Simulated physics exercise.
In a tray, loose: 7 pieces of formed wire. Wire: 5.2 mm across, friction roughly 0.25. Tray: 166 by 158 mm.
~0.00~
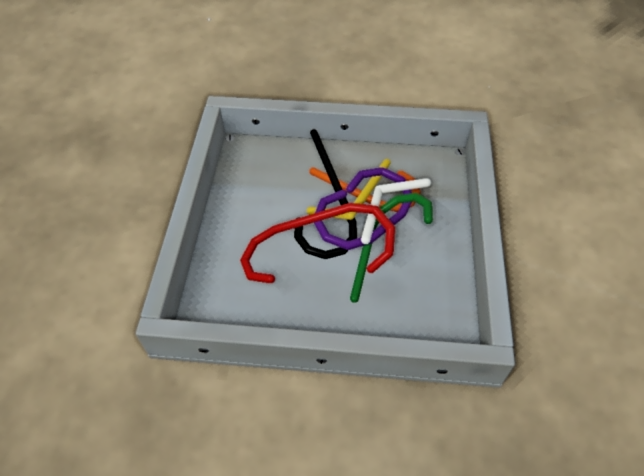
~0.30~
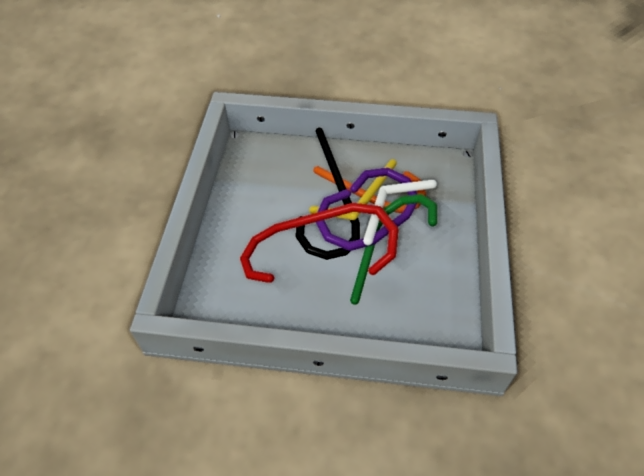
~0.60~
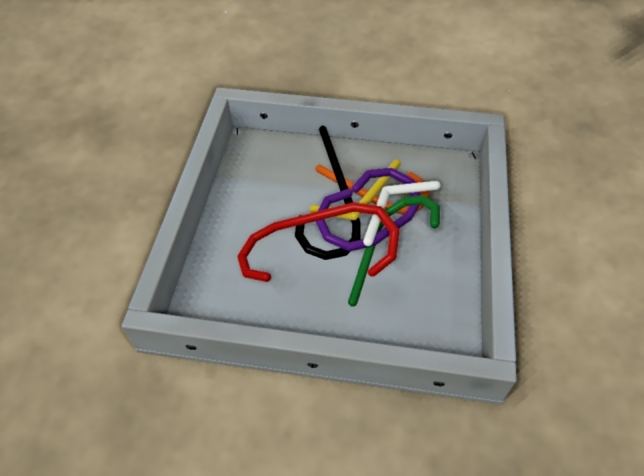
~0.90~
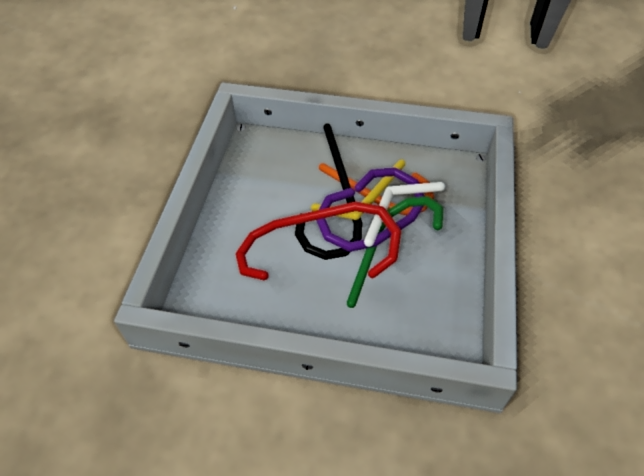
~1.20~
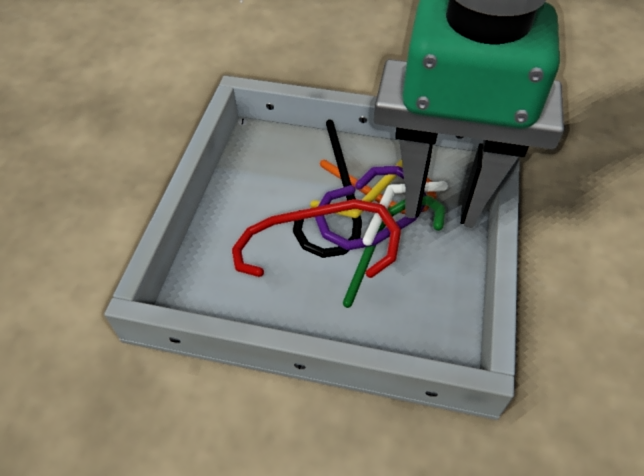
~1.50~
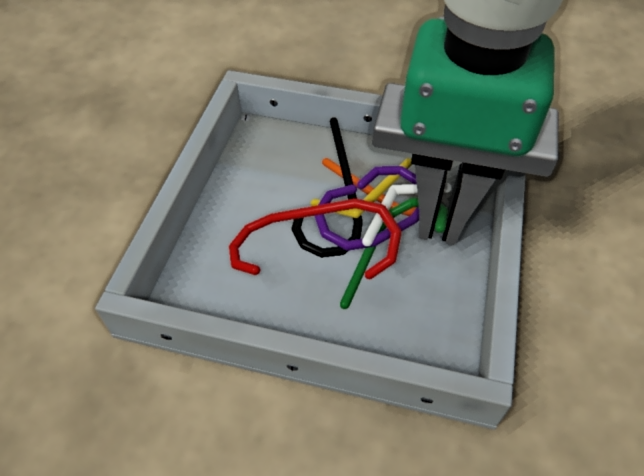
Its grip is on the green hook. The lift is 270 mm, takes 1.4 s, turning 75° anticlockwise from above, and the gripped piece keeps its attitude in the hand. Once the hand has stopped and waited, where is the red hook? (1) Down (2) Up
(2) Up.
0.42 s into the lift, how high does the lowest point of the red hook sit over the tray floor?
About 0 mm up.
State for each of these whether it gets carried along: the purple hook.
Purple hook lifted.
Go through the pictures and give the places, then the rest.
The first picture shows fingers out of view, 218 mm above the grip; red hook from (271, 279) to (371, 269), passing over black hook, over purple hook; green hook from (428, 220) to (355, 298), passing over orange hook, over purple hook, under white key.
The second picture shows fingers out of view, 218 mm above the grip; purple hook from (347, 194) to (354, 189), passing over orange hook, over black hook, over yellow key; white key from (432, 184) to (368, 241), passing over orange hook, over green hook, over purple hook.
The third picture shows fingers out of view, 204 mm above the grip; green hook from (435, 224) to (353, 302), passing over orange hook, over purple hook, under white key; red hook from (266, 277) to (372, 272), passing over black hook, over purple hook.
The fourth picture shows fingers (512, 7) 109 mm above the grip; black hook from (302, 218) to (327, 127), passing under yellow key, under purple hook, under red hook; yellow key from (315, 208) to (401, 164), passing over orange hook, over black hook, under purple hook.
The fifth picture shows fingers (444, 195) 14 mm above the grip; orange hook from (418, 176) to (324, 164), passing under yellow key, under green hook, under purple hook.
The sixth picture shows fingers (442, 215) closed on the green hook; red hook from (255, 270) to (369, 275); green hook from (440, 228) to (345, 304).
By 1.92 s, lowest point more than 20 mm over the tray floor, green hook 58 mm, purple hook 23 mm.
By 2.27 s, lowest point more than 20 mm over the tray floor, green hook 159 mm, purple hook 100 mm, red hook 82 mm.
By 2.90 s, lowest point more than 20 mm over the tray floor, green hook 273 mm, purple hook 213 mm, red hook 191 mm.
Finally, hanging green hook 273 mm, purple hook 213 mm, red hook 192 mm; the other 4 are down.
